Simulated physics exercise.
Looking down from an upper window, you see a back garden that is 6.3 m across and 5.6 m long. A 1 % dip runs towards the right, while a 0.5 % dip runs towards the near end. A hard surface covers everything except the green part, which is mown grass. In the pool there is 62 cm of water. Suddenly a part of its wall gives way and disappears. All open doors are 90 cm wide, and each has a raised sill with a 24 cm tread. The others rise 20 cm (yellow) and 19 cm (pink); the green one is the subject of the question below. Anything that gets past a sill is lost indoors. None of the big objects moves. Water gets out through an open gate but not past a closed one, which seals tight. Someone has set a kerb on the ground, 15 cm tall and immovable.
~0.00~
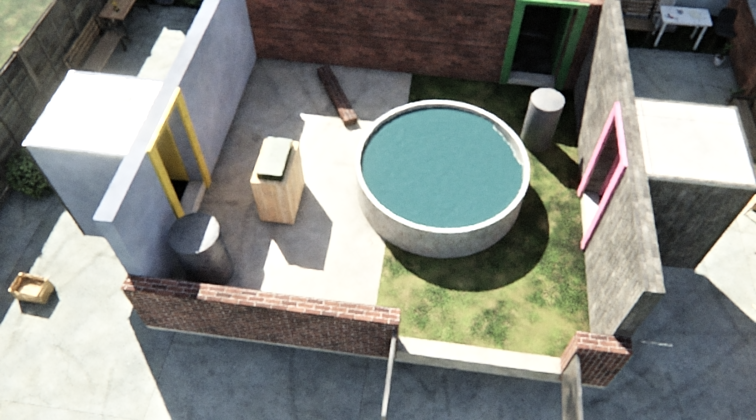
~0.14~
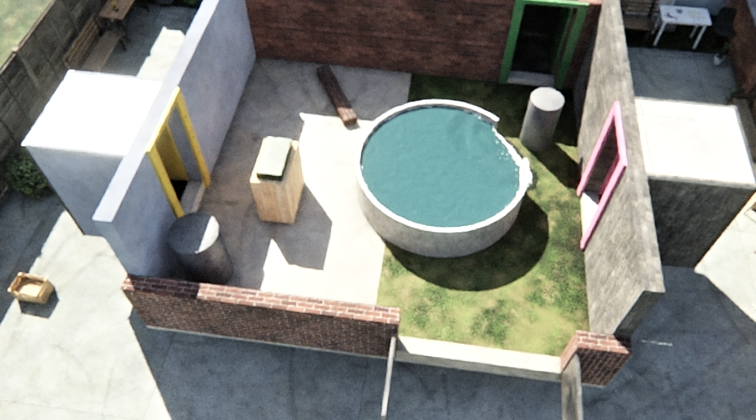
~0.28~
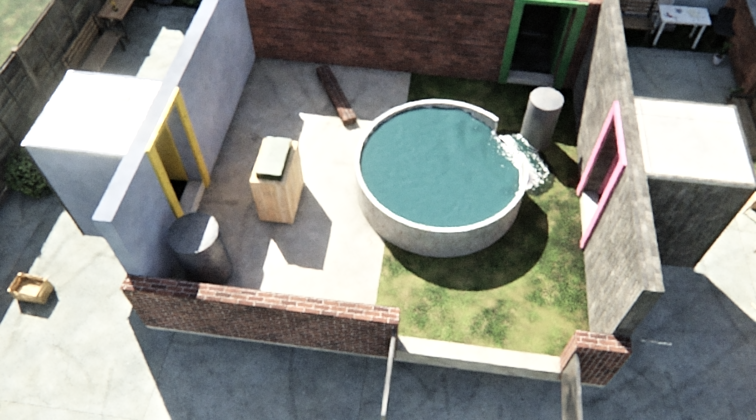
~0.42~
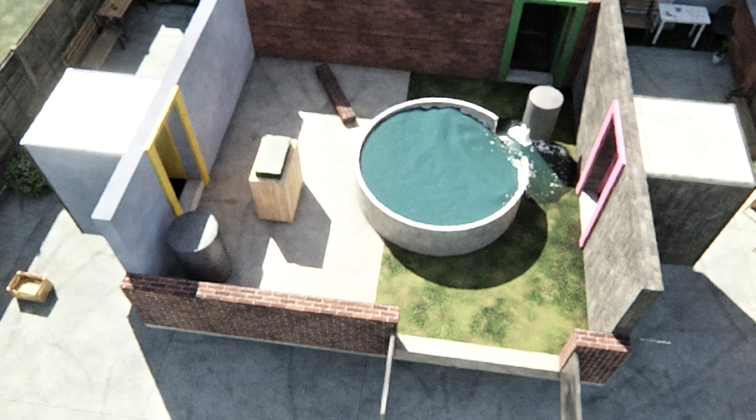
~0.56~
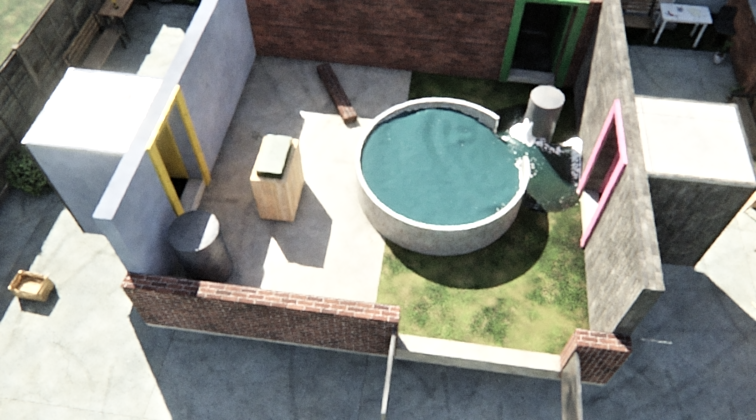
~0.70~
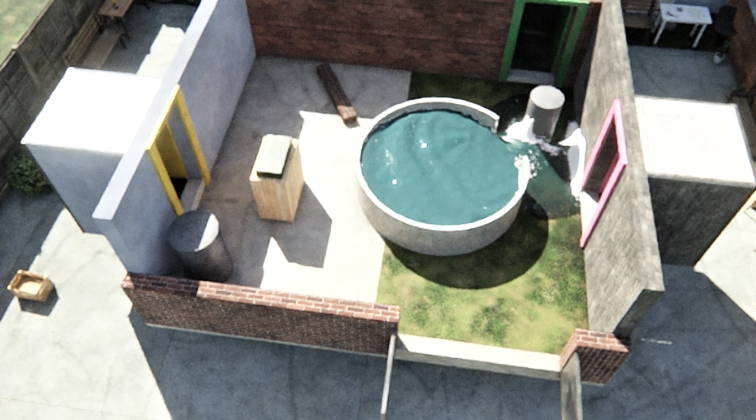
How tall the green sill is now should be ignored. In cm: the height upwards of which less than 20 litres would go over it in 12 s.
22 cm.
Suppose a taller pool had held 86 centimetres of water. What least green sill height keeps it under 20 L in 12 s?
Some 33 cm.
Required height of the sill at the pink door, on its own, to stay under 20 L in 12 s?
Pink would need about 12.5 cm on its own.
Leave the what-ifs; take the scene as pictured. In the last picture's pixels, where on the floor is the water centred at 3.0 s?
Near (469, 174).
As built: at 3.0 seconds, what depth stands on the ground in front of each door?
Green 24, yellow 0, pink 15 cm.
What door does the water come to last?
Door: Yellow.
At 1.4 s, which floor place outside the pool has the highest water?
Look close to (569, 164).
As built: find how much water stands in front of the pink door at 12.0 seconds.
About 8.5 centimetres deep.
After 1.4 s water covers 15 % of the floor, deepest (50 cm) near (569, 164); 11 cm at the green door, 0 litres in over its 11 cm sill.
After 3.0 s water covers 40 % of the floor, deepest (36 cm) near (569, 164); 24 cm at the green door, 82 litres in over its 11 cm sill.
After 12.0 s water covers 95 % of the floor, deepest (15 cm) near (569, 164); 13 cm at the green door, 238 litres in over its 11 cm sill.
At the green door as built, the water arrived by 1.0 s and peaked near 25 cm at 2.4 s.
Run again over the same 12 s with other heights there, 62 litres in over 18 cm, 7 litres over 24.5 cm. The limit of 20 litres is kept from about 22 cm up.
